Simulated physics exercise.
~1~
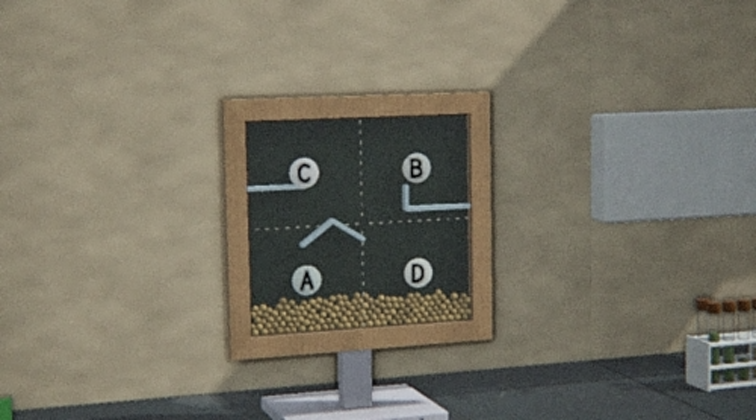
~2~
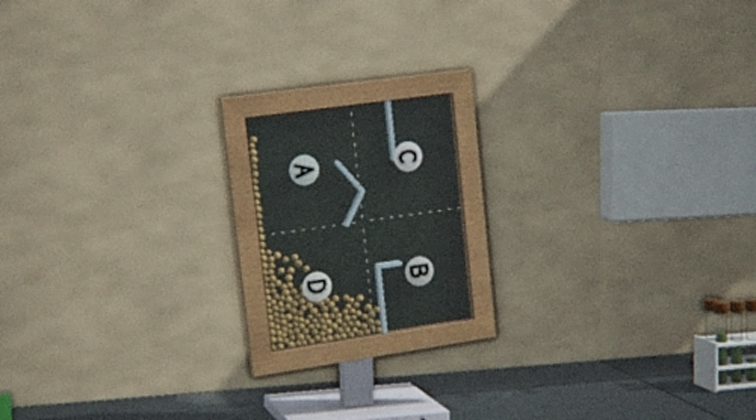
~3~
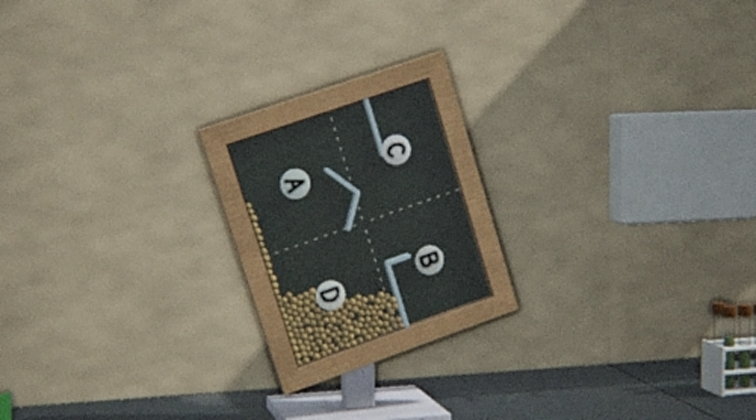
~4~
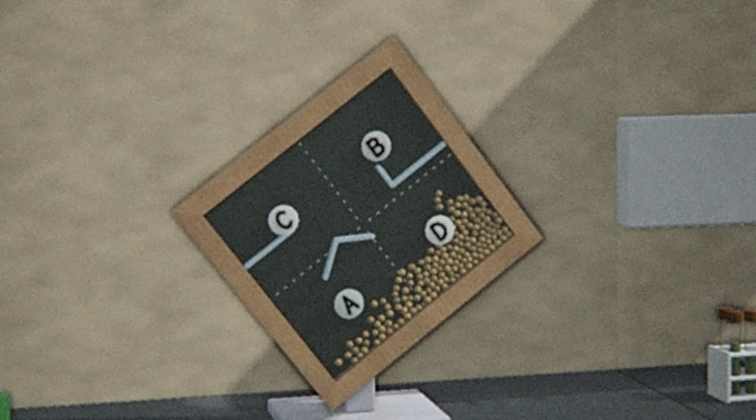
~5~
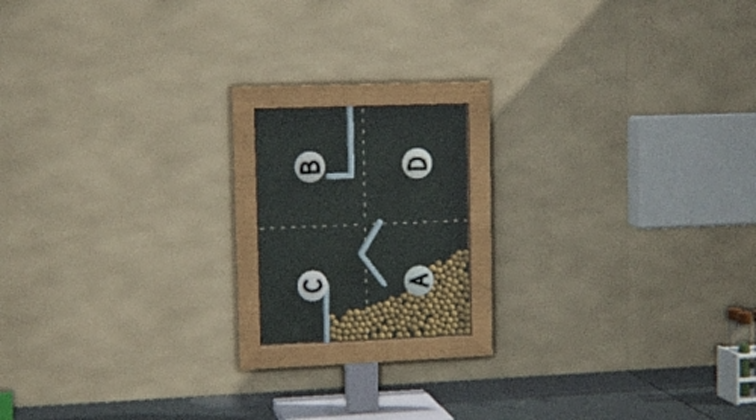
At the start, a wood-framed case with a dark back stands level on a pale stand, with small tan beads spread along its bottom beneath quarters A and D. The case turns clockwise almost onto its side, and the beads gather mostly in quarter D, a thin line trailing up the left wall. It then begins swinging back, the pile still resting in D against a pale blue strip. Continuing anticlockwise past level, it sends the beads along its lower right side. Finally it sits a quarter turn anticlockwise, the beads sloping up toward the right wall, mostly in A with some in C.
